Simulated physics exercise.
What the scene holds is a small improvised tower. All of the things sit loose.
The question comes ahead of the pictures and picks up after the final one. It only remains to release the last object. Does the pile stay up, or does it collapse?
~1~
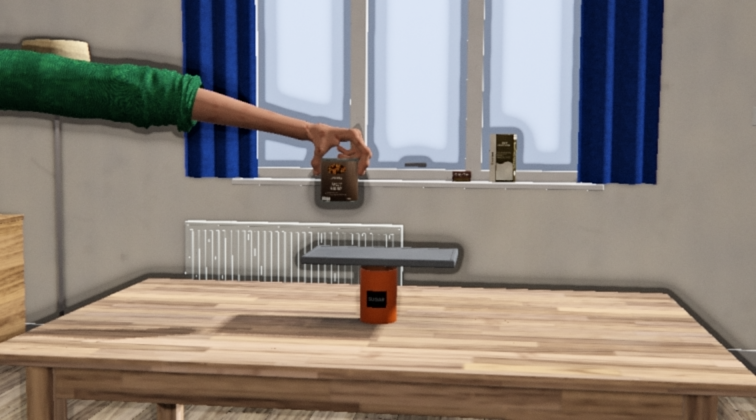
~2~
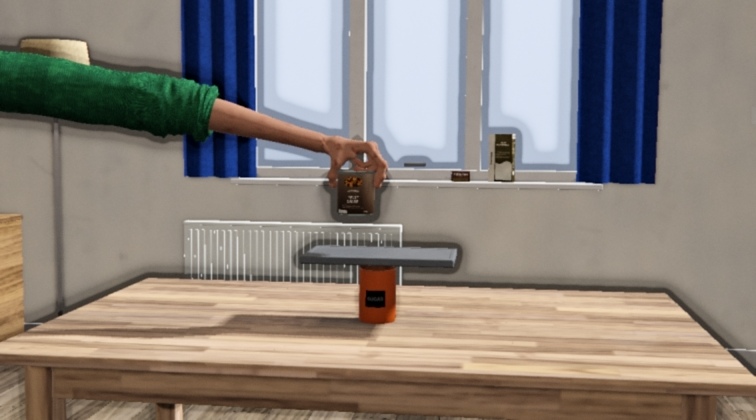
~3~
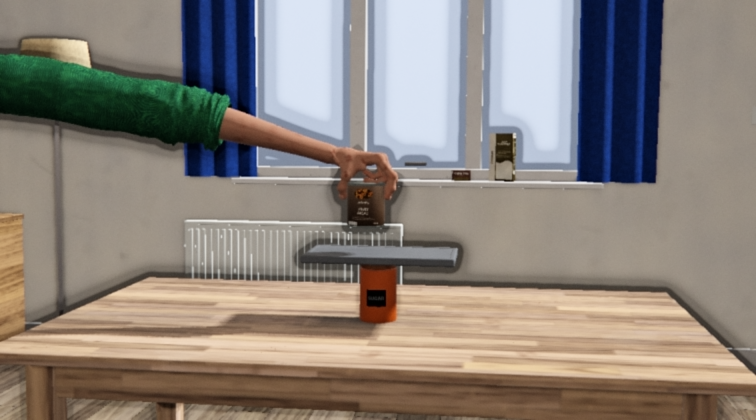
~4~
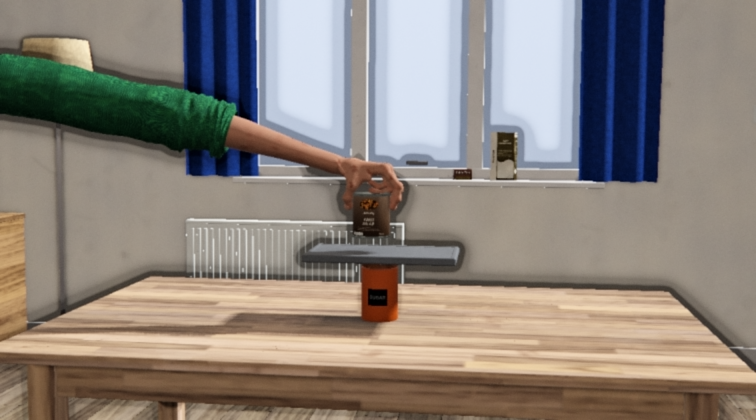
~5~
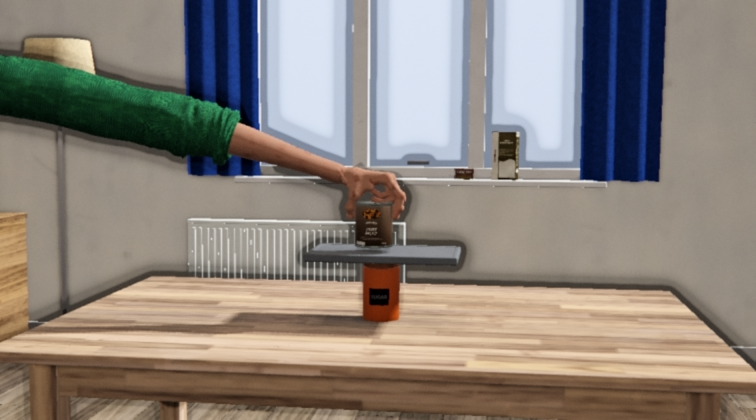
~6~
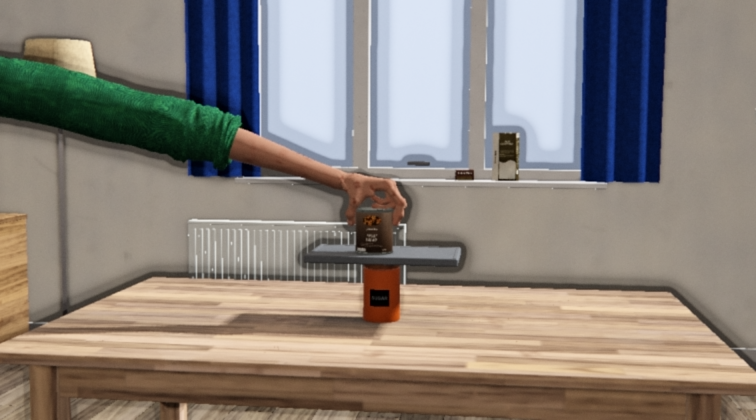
The stack is sturdy enough.
Then, 0.40 s after the last picture, nothing has stirred.
Then, 1.10 s after the last picture, brown tin resting near (374, 231).
At rest, all 3 in place. Seen from the same camera at the end, brown tin near (374, 231). The stack keeps its balance.
